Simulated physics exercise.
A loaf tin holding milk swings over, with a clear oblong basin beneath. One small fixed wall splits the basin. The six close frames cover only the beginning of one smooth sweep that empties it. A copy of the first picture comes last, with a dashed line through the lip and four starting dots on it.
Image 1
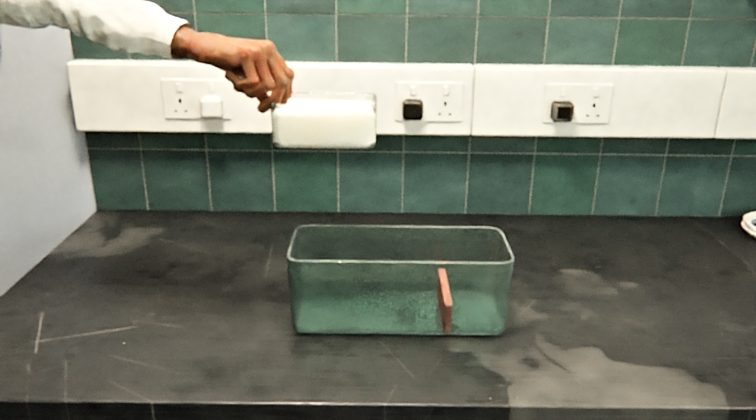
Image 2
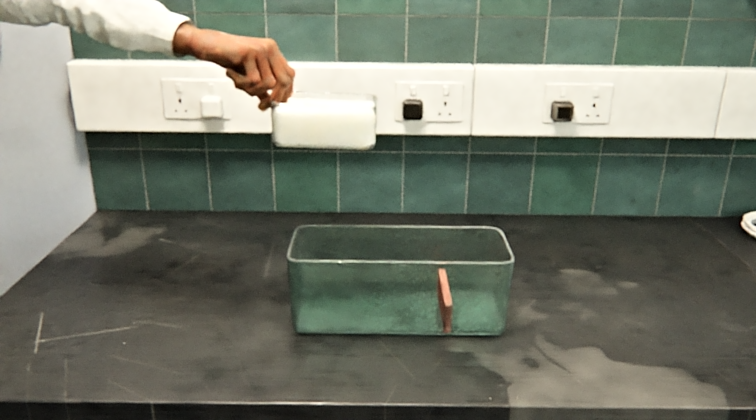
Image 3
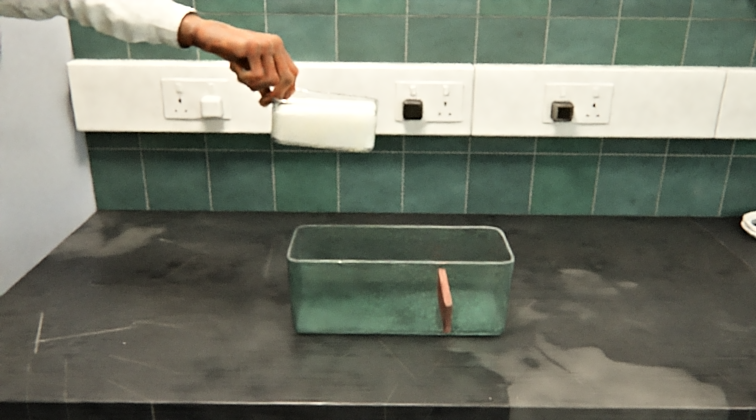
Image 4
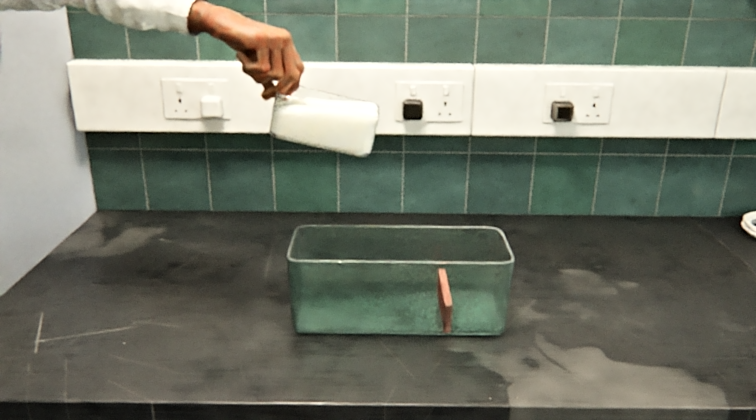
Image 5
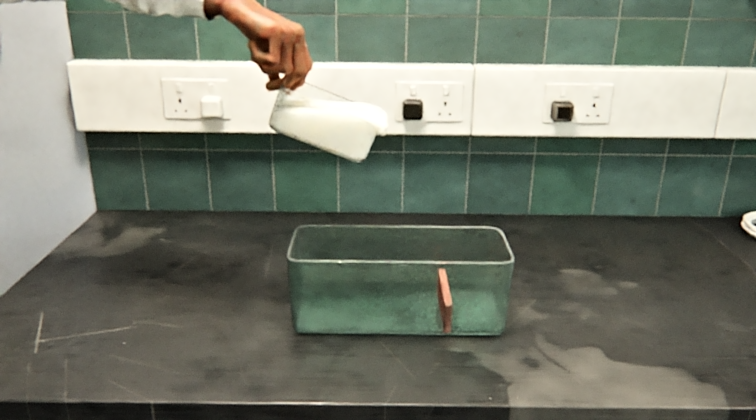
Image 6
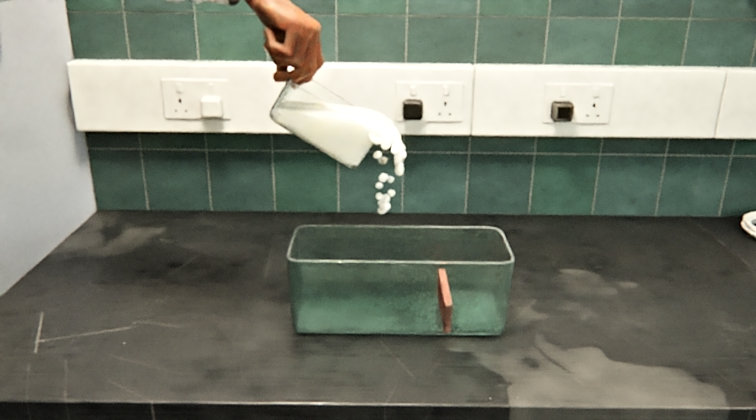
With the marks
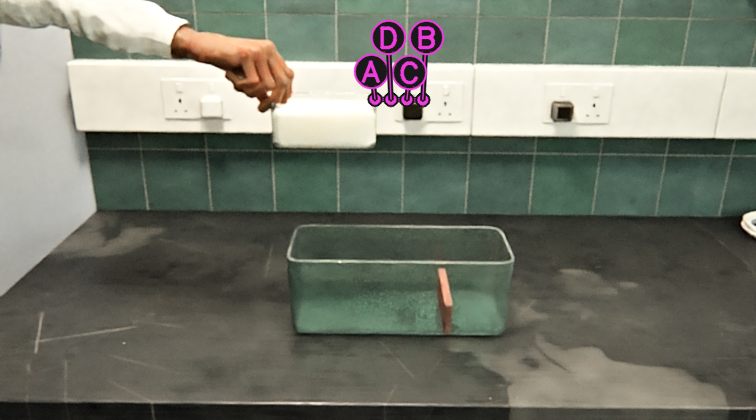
A hand in a white sleeve, reaching in from the upper left, holds a clear oblong container of white milk above a dark, scuffed worktop, seen from the front by a still camera. Below sits an empty-looking clear basin with an upright reddish divider right of its middle, before green tiles and white socket panels. The container tilts rightward, slowly then more steeply, and milk leaves its lip in white blobs.
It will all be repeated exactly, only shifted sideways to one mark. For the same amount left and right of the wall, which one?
I would pick place D.
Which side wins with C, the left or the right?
The right side.
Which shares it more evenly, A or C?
Here it is place C.
In magenta, A at (375, 99); B at (422, 99); C at (406, 99); D at (390, 99).
With A, about 78 % ends left of the wall and 17 % right of it; 5 % is lost outside.
With B, about 31 % ends left of the wall and 65 % right of it; 5 % is lost outside.
With C, about 32 % ends left of the wall and 63 % right of it; 5 % is lost outside.
With D, about 46 % ends left of the wall and 48 % right of it; 6 % is lost outside.
